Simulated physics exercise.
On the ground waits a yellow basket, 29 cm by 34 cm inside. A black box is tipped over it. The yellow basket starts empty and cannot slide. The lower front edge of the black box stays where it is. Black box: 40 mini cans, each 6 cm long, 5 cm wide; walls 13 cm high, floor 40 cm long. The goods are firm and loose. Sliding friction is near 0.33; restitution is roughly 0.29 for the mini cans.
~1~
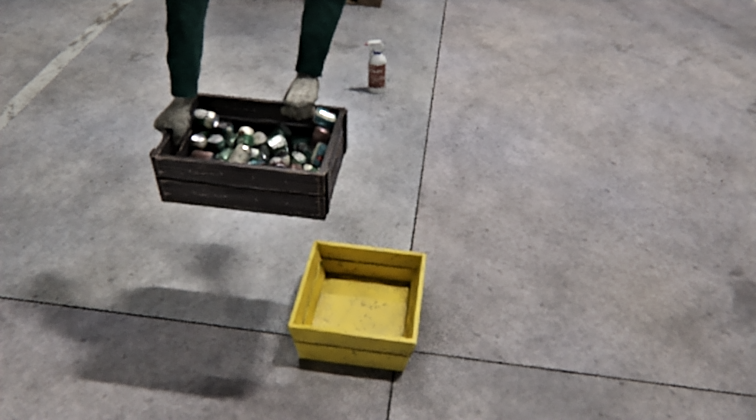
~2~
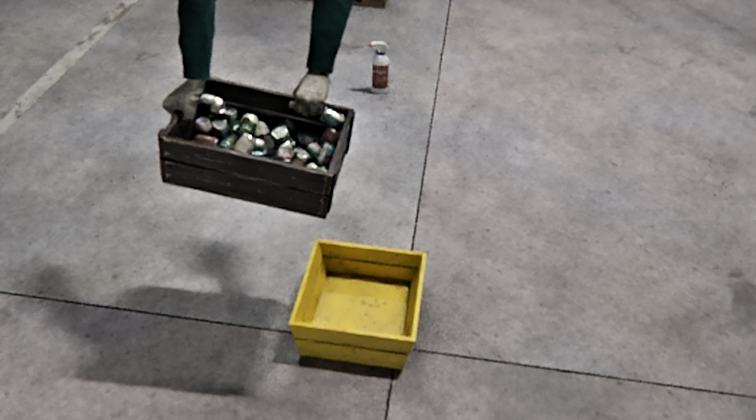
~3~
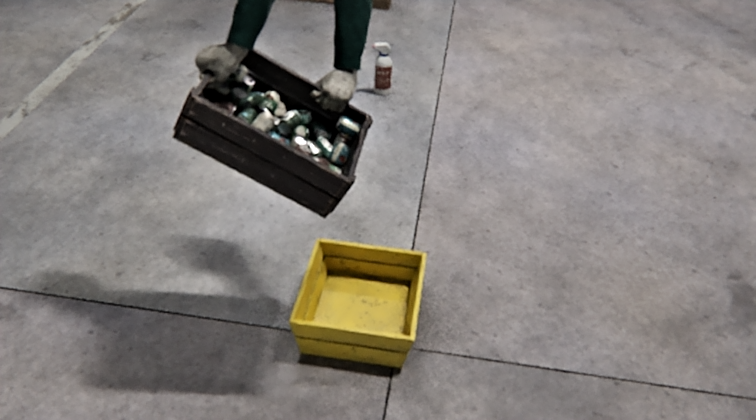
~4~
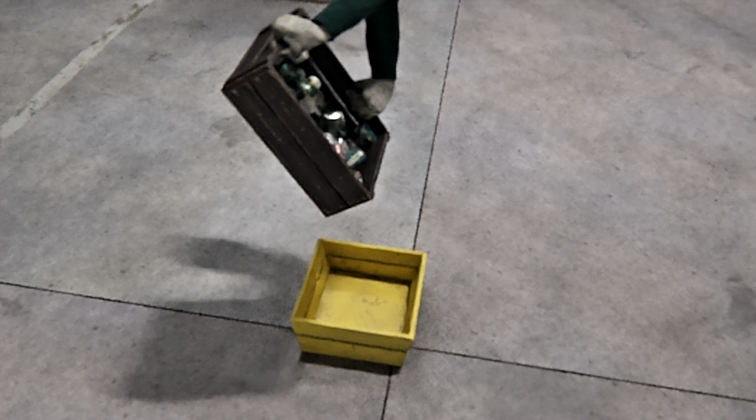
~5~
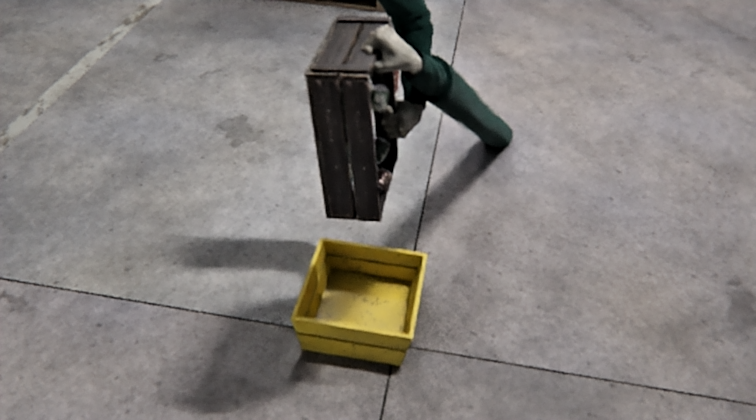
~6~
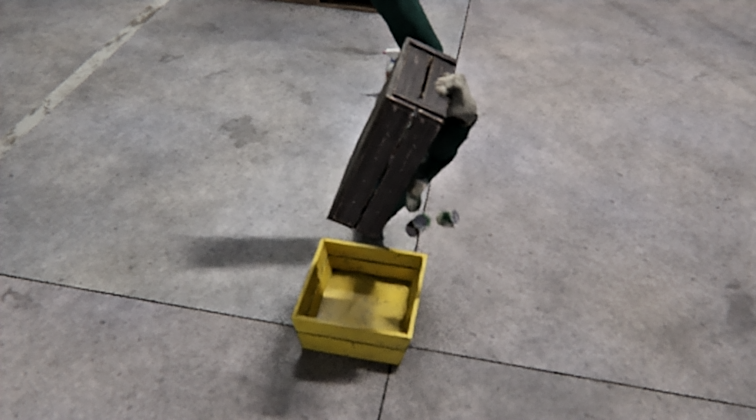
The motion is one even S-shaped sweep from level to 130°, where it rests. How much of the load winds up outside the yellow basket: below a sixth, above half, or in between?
In the end upwards of half of them are outside the yellow basket.
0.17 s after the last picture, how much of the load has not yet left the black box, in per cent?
Some 30 per cent.
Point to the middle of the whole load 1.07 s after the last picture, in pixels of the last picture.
Near (507, 328).
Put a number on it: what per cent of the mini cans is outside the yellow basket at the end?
Near 85 in a hundred.
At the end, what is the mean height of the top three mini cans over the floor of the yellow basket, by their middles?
Some 3 cm.
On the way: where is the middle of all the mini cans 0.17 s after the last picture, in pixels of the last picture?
At about (432, 206).
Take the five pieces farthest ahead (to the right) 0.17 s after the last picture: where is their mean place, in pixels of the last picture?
Near (483, 275).
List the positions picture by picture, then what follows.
In the first frame (we follow the rim corner now nearest the camera; the camera moves round a little), black box at (319, 173); yellow basket at (412, 341); tilt 0°; nothing out yet.
Black box at (327, 173); tilt 8°, in the second frame.
Black box at (347, 179); tilt 28°, in the third frame.
Black box at (369, 195); tilt 56°, in the fourth frame.
Black box at (380, 217); tilt 85°, in the fifth frame.
Black box at (378, 235); yellow basket at (407, 336); tilt 110°; 6 out, the lowest can at (447, 219), in the sixth frame.
Then, 0.17 s after the last picture, tilt 127°; 12 still in the black box, 5 outside the yellow basket and 23 in the air.
Then, 0.39 s after the last picture, tilt 130°; 5 in the yellow basket, 27 outside the yellow basket and 8 in the air.
Then, 0.68 s after the last picture, tilt 130°; 5 in the yellow basket, 34 outside the yellow basket and 1 in the air.
Outcome (1.07 s after the last picture), 6 in the yellow basket and 34 outside the yellow basket. Asked share, 34 of 40, 85 per cent.
